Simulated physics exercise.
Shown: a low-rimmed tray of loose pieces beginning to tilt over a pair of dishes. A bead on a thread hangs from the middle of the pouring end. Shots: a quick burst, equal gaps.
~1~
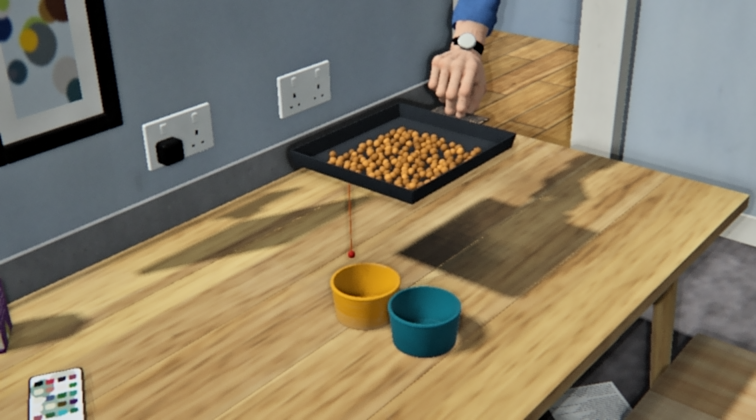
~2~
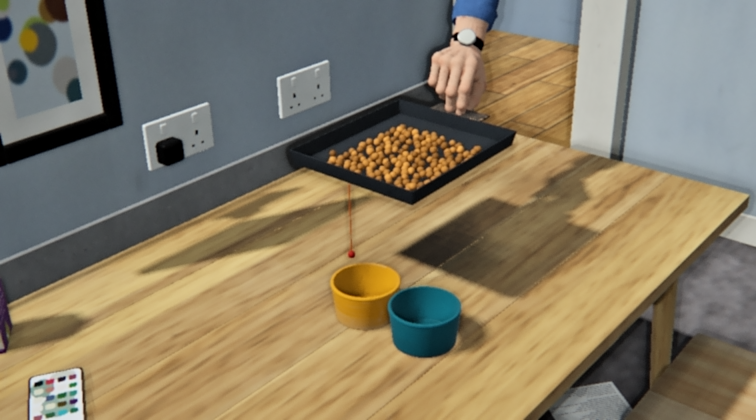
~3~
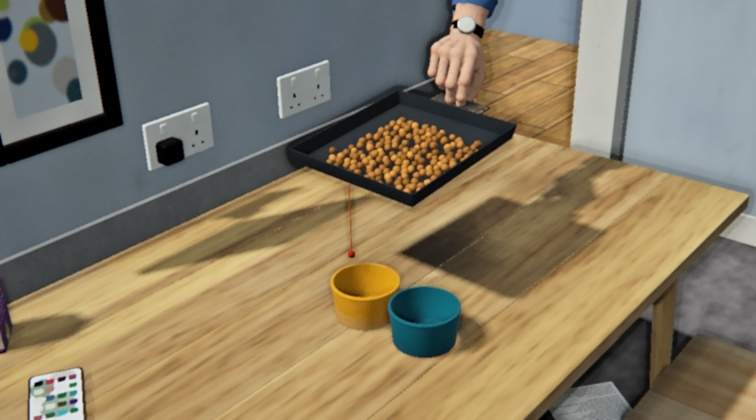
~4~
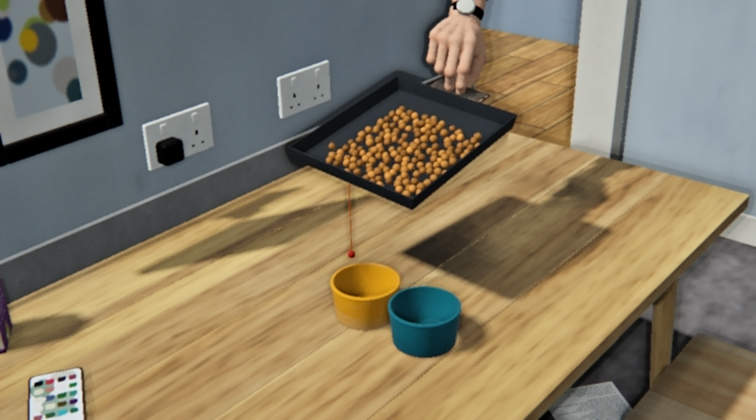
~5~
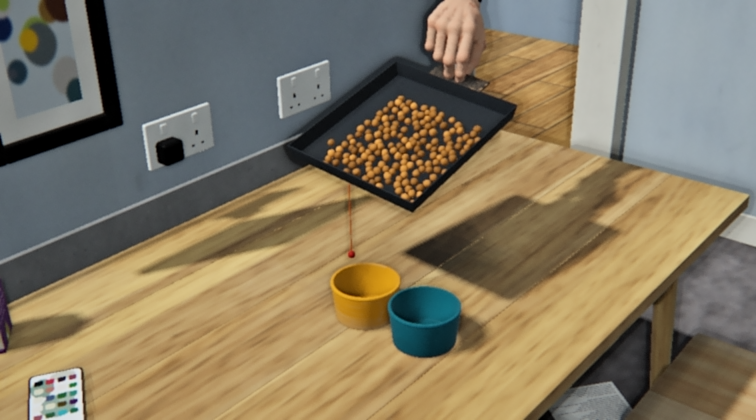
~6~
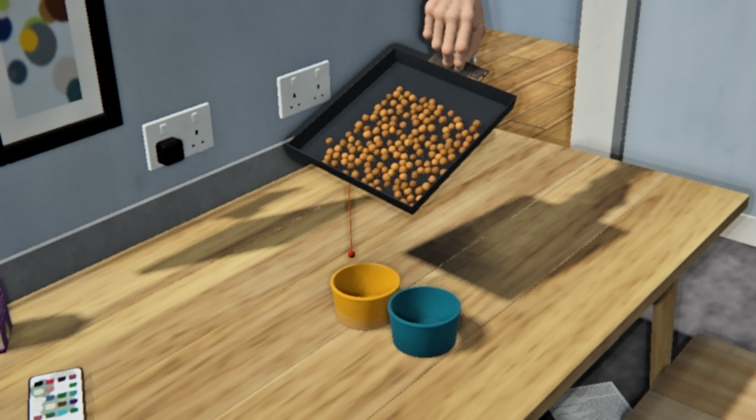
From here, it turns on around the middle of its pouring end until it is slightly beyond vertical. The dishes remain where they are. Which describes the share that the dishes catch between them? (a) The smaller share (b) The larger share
The larger share (b).
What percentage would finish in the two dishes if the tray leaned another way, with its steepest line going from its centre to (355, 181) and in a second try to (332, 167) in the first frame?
10 per cent, then 0 per cent.
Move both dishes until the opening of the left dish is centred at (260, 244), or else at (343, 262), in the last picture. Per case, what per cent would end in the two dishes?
In order: 0 percent and 70 percent.
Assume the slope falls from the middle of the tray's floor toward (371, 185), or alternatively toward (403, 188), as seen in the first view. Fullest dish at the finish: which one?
So, first the left-side one, then the left-side one.
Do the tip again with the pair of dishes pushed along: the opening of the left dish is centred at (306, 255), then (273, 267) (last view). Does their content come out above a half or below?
The first time it's lower than half, the second time lower than half.
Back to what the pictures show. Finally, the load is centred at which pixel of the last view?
I'd place the middle at about (393, 320).
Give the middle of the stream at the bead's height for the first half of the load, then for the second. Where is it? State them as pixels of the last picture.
Close to (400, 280), then close to (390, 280).
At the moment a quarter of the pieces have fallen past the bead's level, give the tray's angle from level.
About 105 degrees.
Just after the last frame, tray tipped steeply; every one on the tray.
A moment on, tray tipped past a quarter turn; roughly a third on the tray; about a tenth in the right dish; about a tenth in the left dish; just a few outside both; roughly a third in the air.
Further on, tray tipped past a quarter turn; roughly a third in the right dish; roughly a third in the left dish; roughly a quarter outside both.
When it is over, tray tipped past a quarter turn; roughly a third in the right dish; roughly a third in the left dish; roughly a quarter outside both.
